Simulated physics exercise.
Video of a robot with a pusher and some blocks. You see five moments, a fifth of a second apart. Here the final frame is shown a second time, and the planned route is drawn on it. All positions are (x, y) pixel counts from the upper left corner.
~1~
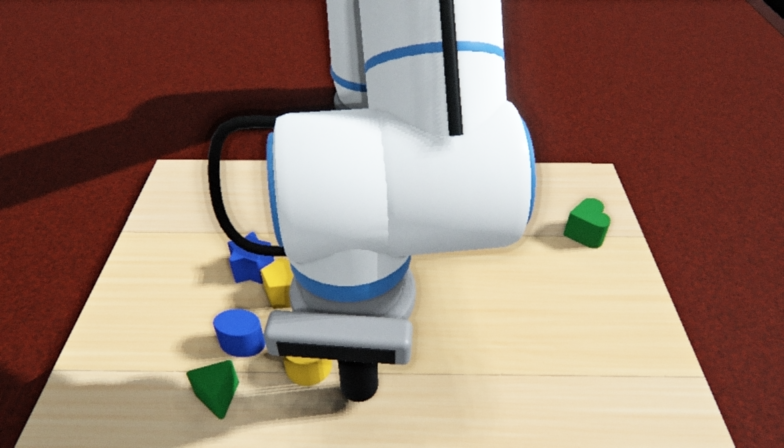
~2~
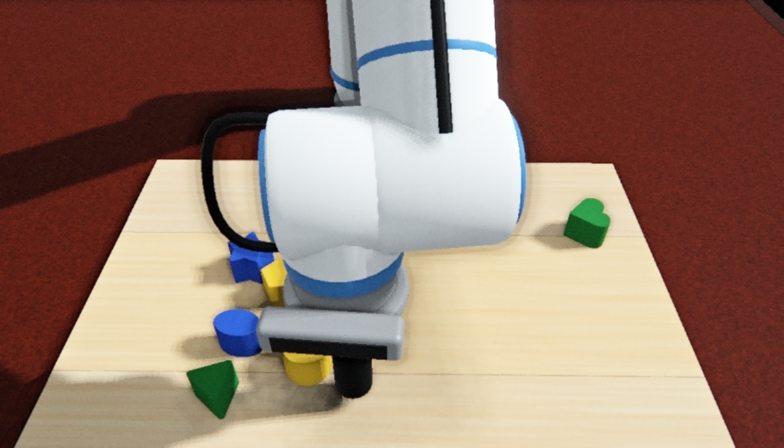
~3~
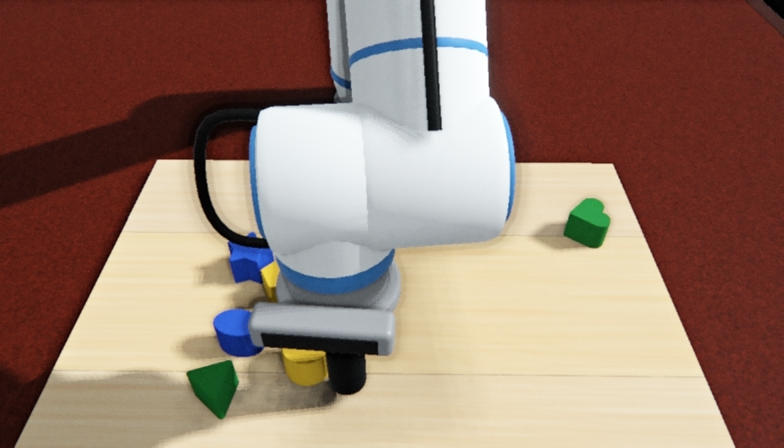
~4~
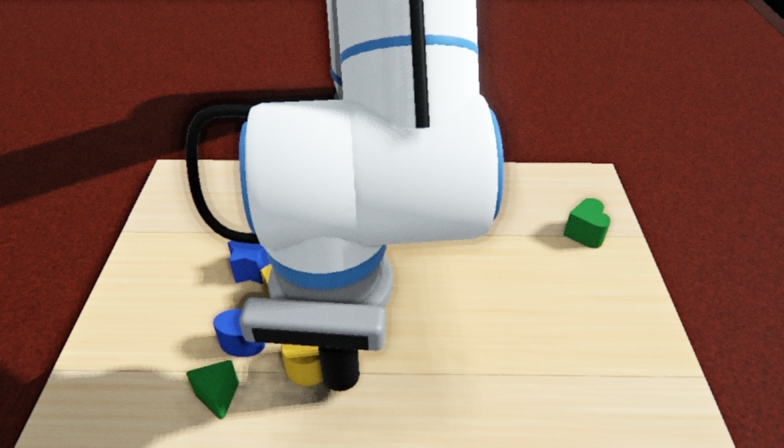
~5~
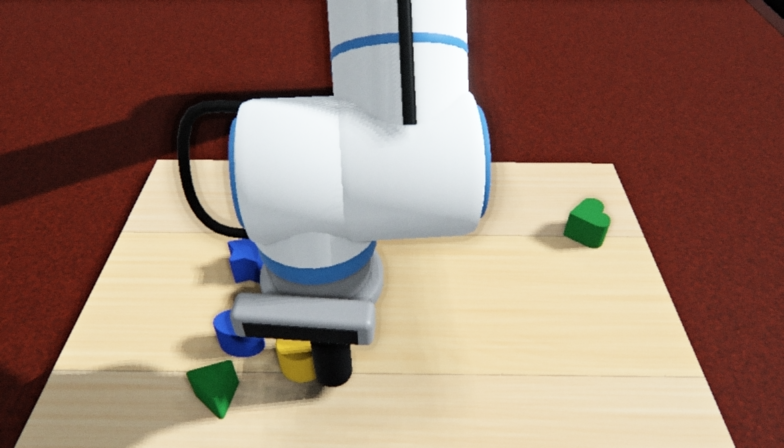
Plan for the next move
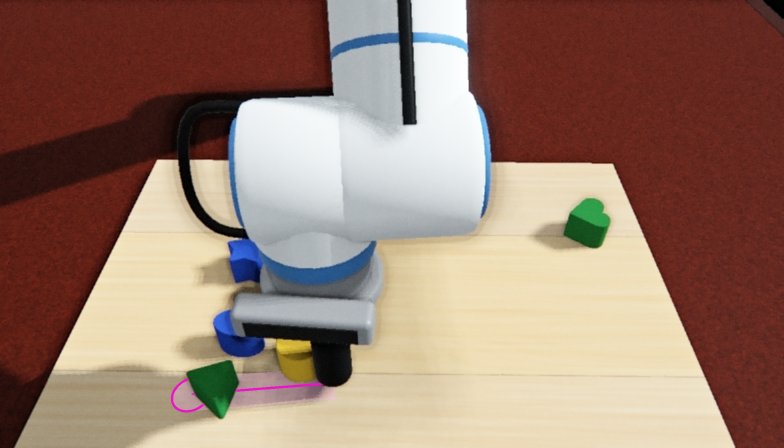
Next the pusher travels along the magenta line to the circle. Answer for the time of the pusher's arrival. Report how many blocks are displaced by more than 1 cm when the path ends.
I expect two blocks to move.
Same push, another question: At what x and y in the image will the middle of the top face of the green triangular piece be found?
By then it is at (147, 389).
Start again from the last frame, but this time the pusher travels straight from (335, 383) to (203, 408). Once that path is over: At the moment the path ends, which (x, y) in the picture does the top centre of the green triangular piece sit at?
Its top face will be centred at roughly (161, 381).
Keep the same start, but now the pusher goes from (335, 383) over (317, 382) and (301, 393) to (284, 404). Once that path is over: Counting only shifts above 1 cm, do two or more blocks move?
That would be a no.
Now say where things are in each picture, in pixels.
Pusher's lower end (359, 386); green triangular piece (210, 376); blue oval block (236, 322); yellow circular block hidden, in the first picture.
Pusher (354, 383); blocks still, in the second picture.
Pusher (348, 379); blocks still, in the third picture.
Pusher (341, 375); blocks still, in the fourth picture.
Pusher (334, 371); green triangular piece (210, 376); blue oval block partly hidden; yellow circular block (300, 340), in the fifth picture.
Drawn move, from (335, 383) to (191, 394).
What follows on the original path. One third of the way, pusher (285, 375); blue oval block (233, 319), turned 15° anticlockwise; yellow circular block (276, 330).
Two thirds of the way, pusher (236, 379); green triangular piece (197, 378), turned 20° anticlockwise; blue oval block (233, 318), turned 15° anticlockwise; yellow circular block (276, 329).
At the end, pusher (186, 383); green triangular piece (147, 389), turned 50° anticlockwise; blue oval block (233, 318), turned 15° anticlockwise; yellow circular block (276, 329).
